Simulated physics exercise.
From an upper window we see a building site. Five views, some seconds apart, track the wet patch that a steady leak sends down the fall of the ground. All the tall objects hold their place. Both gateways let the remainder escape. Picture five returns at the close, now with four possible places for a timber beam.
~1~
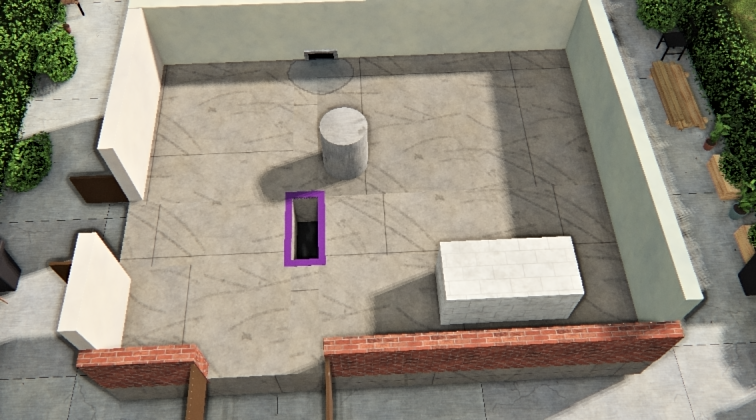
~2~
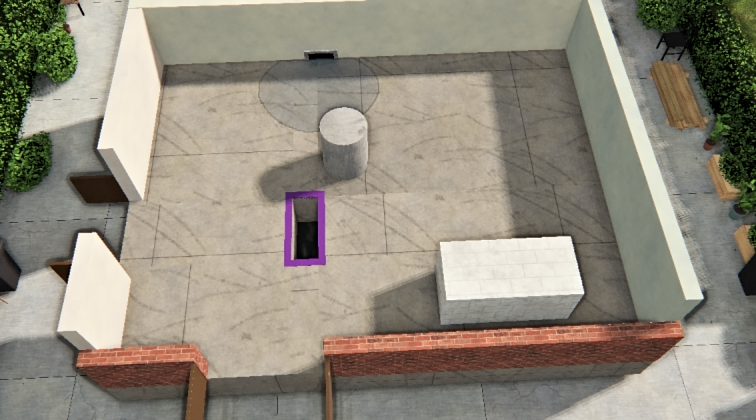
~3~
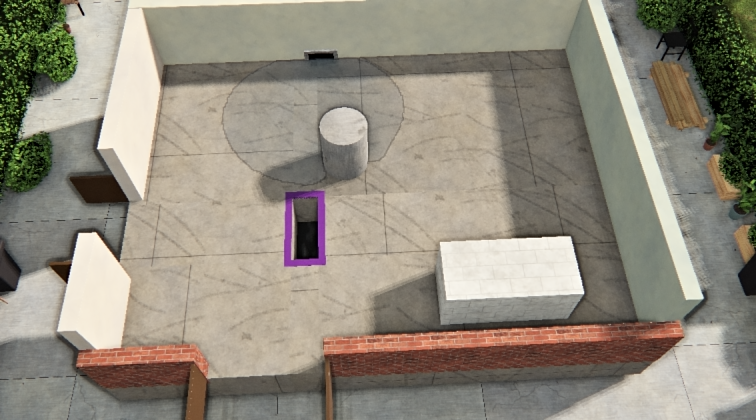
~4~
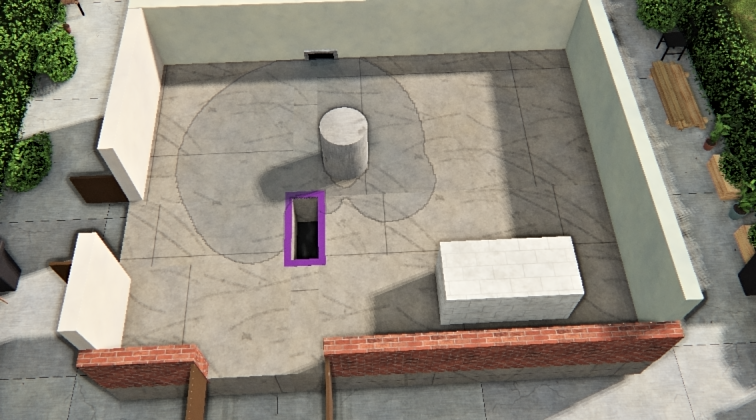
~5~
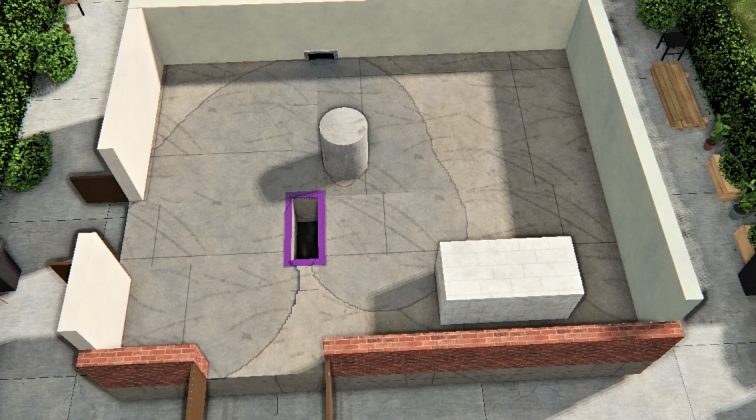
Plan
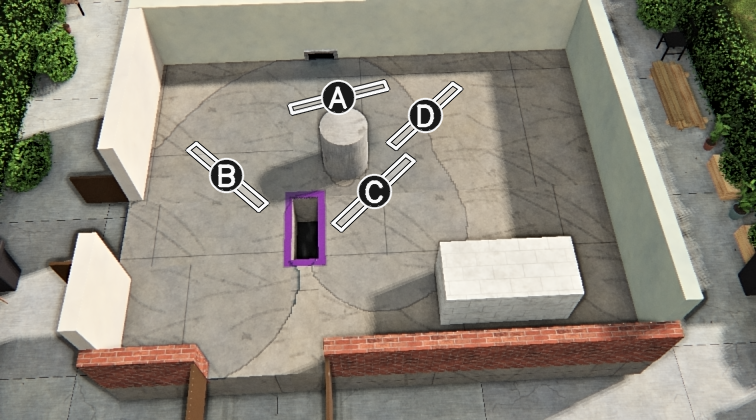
In a walled yard, water spreads from the back wall around a cylinder and purple-edged pit.
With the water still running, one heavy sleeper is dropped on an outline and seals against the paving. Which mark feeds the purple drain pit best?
The best place is B.
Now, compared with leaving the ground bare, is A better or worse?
Worse.
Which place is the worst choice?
That is place A.
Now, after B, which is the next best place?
Place C.
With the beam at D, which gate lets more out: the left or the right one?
The right gate.
On the marked copy, A from (290, 109) to (385, 85); B from (192, 146) to (262, 206); C from (337, 226) to (409, 158); D from (392, 145) to (456, 86).
If A is chosen, about 3 % of the stream runs into the purple drain pit, about 95 % out by the gates.
If B is chosen, about 51 % of the stream runs into the purple drain pit, about 48 % out by the gates.
If C is chosen, about 31 % of the stream runs into the purple drain pit, about 68 % out by the gates.
If D is chosen, about 17 % of the stream runs into the purple drain pit, about 82 % out by the gates.
